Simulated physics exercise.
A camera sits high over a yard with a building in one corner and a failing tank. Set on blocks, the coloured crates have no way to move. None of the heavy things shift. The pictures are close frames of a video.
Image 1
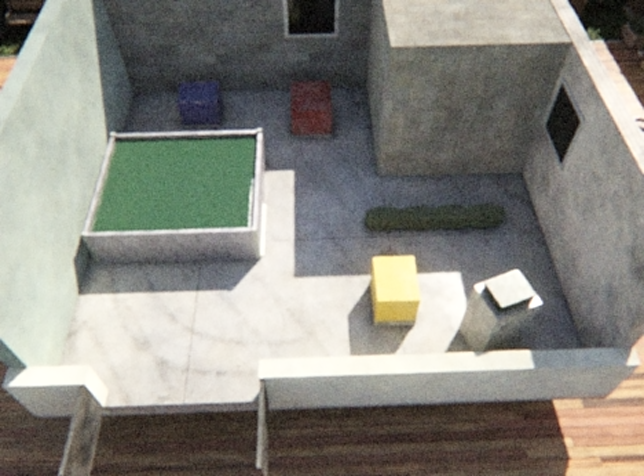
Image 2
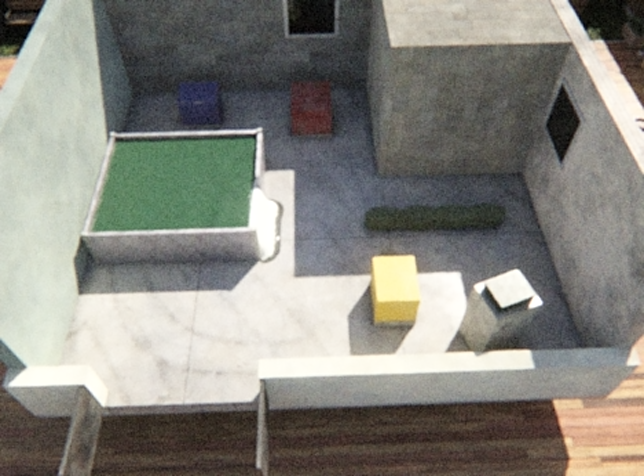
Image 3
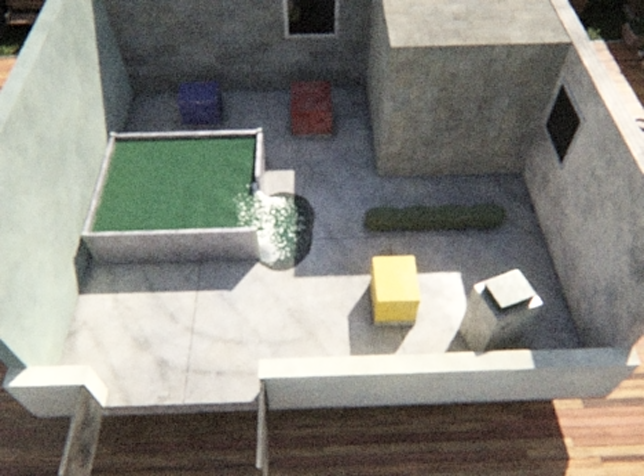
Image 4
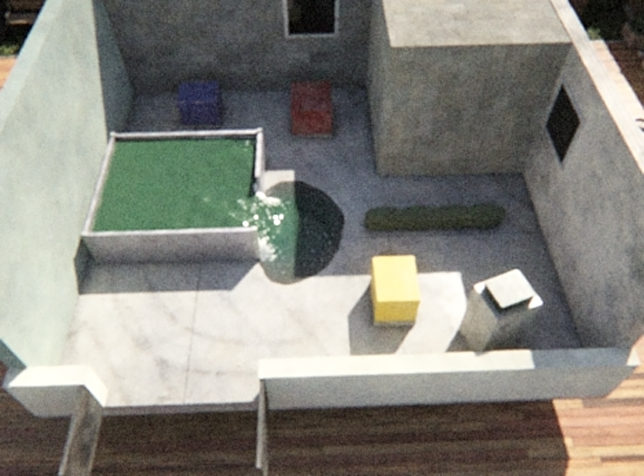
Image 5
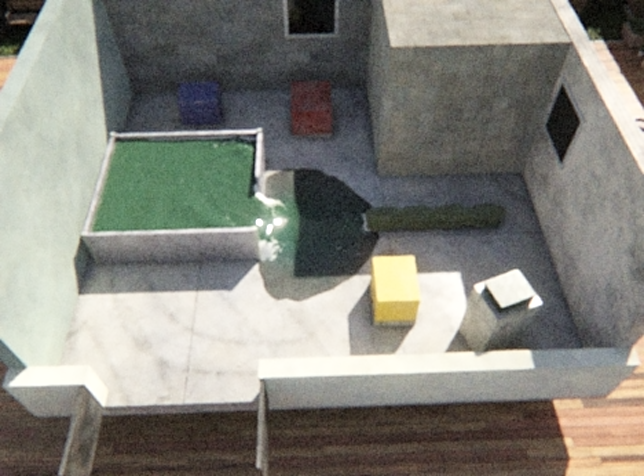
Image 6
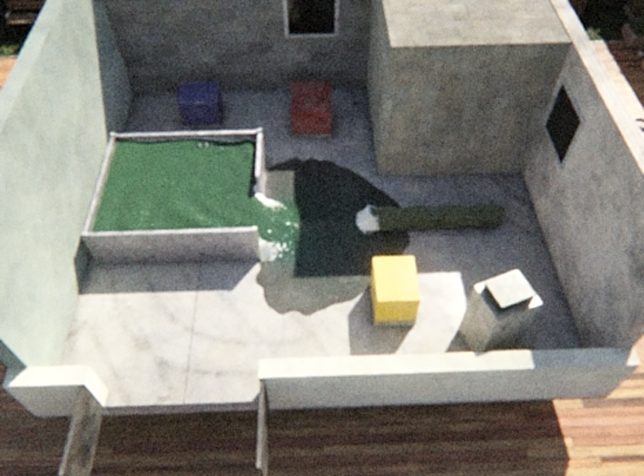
Green water pouring from the right side of an open tank, spreading across a walled yard floor and meeting a low hedge.
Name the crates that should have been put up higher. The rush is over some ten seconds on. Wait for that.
At the end, the yellow crate will come out wet, the blue crate will come out wet, the red crate will come out wet.
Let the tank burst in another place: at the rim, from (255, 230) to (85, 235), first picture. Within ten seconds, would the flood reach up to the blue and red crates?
Blue stays untouched; red stays untouched.
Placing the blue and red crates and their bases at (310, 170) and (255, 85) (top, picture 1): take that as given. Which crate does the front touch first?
Crate marked blue.
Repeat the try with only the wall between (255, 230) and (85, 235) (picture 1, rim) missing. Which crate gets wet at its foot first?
My answer: The one in yellow.
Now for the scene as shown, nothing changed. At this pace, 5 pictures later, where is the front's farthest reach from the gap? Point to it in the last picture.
Near (534, 255).
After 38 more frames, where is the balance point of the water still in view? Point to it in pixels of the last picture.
Roughly (342, 241) in the last picture.
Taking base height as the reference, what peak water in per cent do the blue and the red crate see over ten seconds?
I'd put it at some 160 % for one and some 160 % for the other, in that order.
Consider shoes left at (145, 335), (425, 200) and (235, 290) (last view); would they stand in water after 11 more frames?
First spared, second inundated, third spared.
A moment on, water covers 30 % of the floor; the yellow crate water round its plinth, the blue crate not reached, the red crate water round its plinth.
Next, water covers 45 % of the floor; the yellow crate water round its plinth, the blue crate not reached, the red crate water round its plinth.
Then, water covers 60 % of the floor; the yellow crate water round its plinth, the blue crate not reached, the red crate water round its plinth.
Later, water covers 70 % of the floor; the yellow crate water round its plinth, the blue crate water round its plinth, the red crate water round its plinth.
In the end, water covers 95 % of the floor; the yellow crate was topped, the blue crate was topped, the red crate was topped.
